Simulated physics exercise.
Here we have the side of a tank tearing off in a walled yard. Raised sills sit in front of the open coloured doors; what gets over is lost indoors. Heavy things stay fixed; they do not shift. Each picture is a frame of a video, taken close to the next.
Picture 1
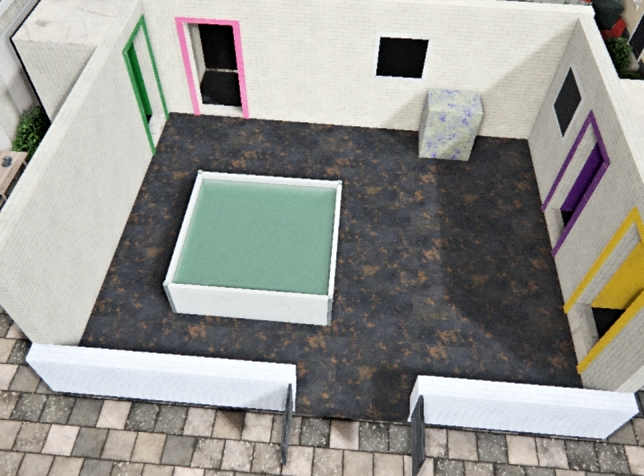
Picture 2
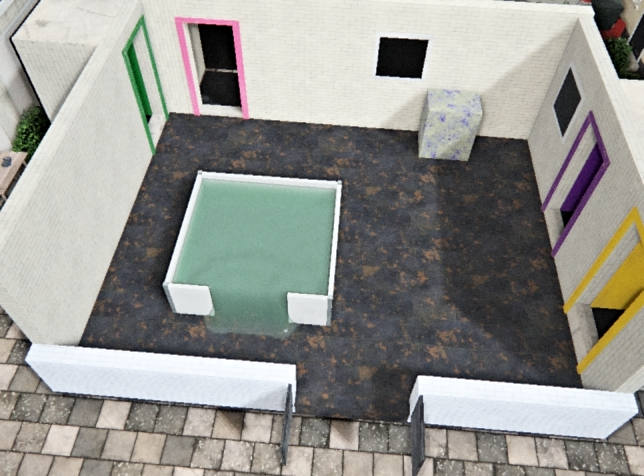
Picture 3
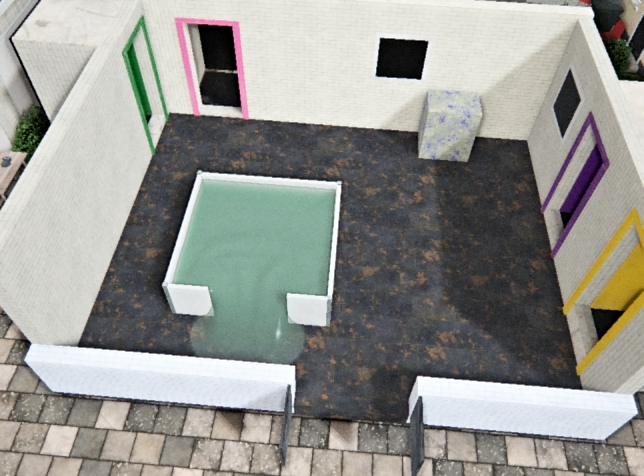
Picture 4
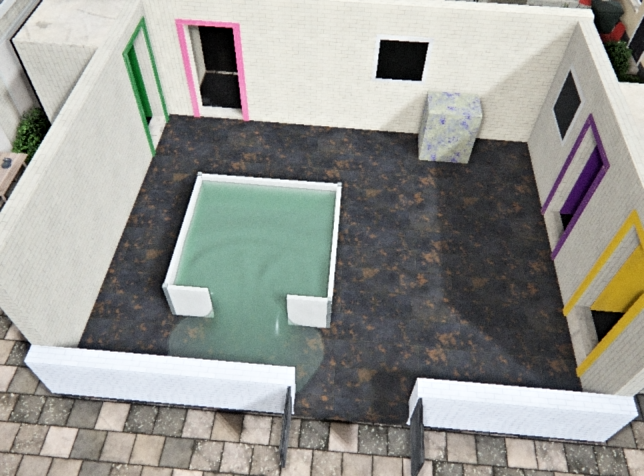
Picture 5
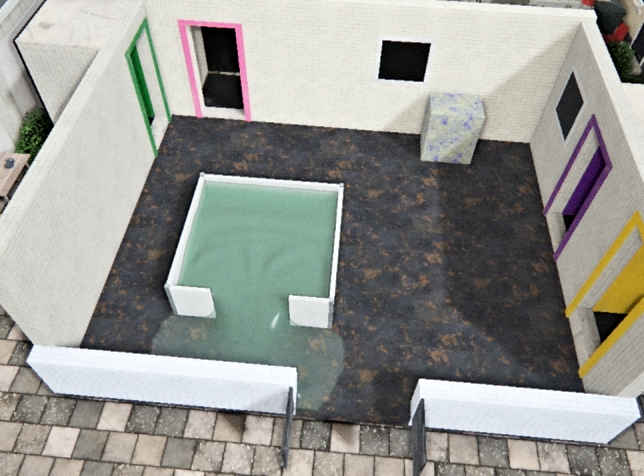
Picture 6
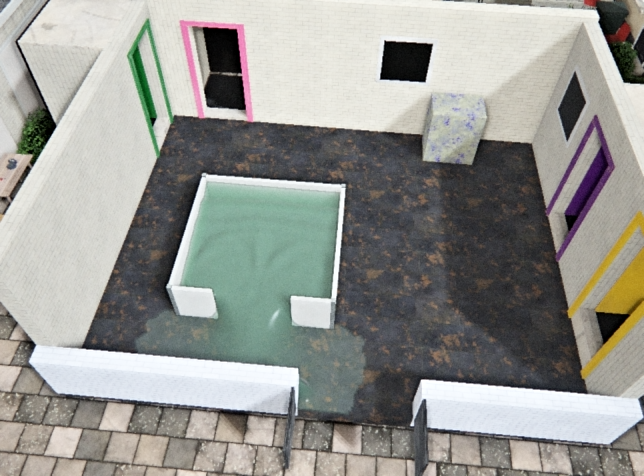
At the start, a square, white-sided tank of still green water sits in a walled yard with coloured doorways. Then the middle of its front side opens, and water pours through the gap, spreading forward over the dark floor to the low white wall and widening rightward into the opening.
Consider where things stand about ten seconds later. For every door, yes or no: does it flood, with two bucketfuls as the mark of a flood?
Green door: No, yellow door: No, pink door: Yes, purple door: No.
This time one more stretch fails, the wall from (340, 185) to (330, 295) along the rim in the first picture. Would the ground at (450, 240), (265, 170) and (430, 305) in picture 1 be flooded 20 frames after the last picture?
Taking the points in order: Swamped, unwetted and swamped.
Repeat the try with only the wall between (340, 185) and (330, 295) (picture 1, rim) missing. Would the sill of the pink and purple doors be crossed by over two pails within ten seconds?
In brief, the pink one stops short; the purple one goes past the mark.
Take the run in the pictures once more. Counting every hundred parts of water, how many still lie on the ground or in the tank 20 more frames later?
Roughly 92 per cent.
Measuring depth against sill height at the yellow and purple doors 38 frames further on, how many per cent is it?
In order: Roughly 40 % and 50 %.
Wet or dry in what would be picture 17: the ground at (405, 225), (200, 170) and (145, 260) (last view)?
In that order the points end up high and dry, high and dry and soaked.
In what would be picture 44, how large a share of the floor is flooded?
I'd put it at roughly 75 per cent.
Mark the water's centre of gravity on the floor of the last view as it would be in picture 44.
About (290, 257).
A moment on, water covers 15 % of the floor; the green door not reached, the yellow door not reached, the pink door not reached, the purple door not reached.
Next, water covers 30 % of the floor; the green door not reached, the yellow door not reached, the pink door not reached, the purple door not reached.
Then, water covers 55 % of the floor; the green door wet at the sill, nothing in, the yellow door wet at the sill, nothing in, the pink door not reached, the purple door wet at the sill, nothing in.
Later, water covers 75 % of the floor; the green door wet at the sill, nothing in, the yellow door wet at the sill, nothing in, the pink door far over two buckets in, the purple door wet at the sill, nothing in.
In the end, water covers 95 % of the floor; the green door under two buckets in, the yellow door wet at the sill, nothing in, the pink door far over two buckets in, the purple door wet at the sill, nothing in.
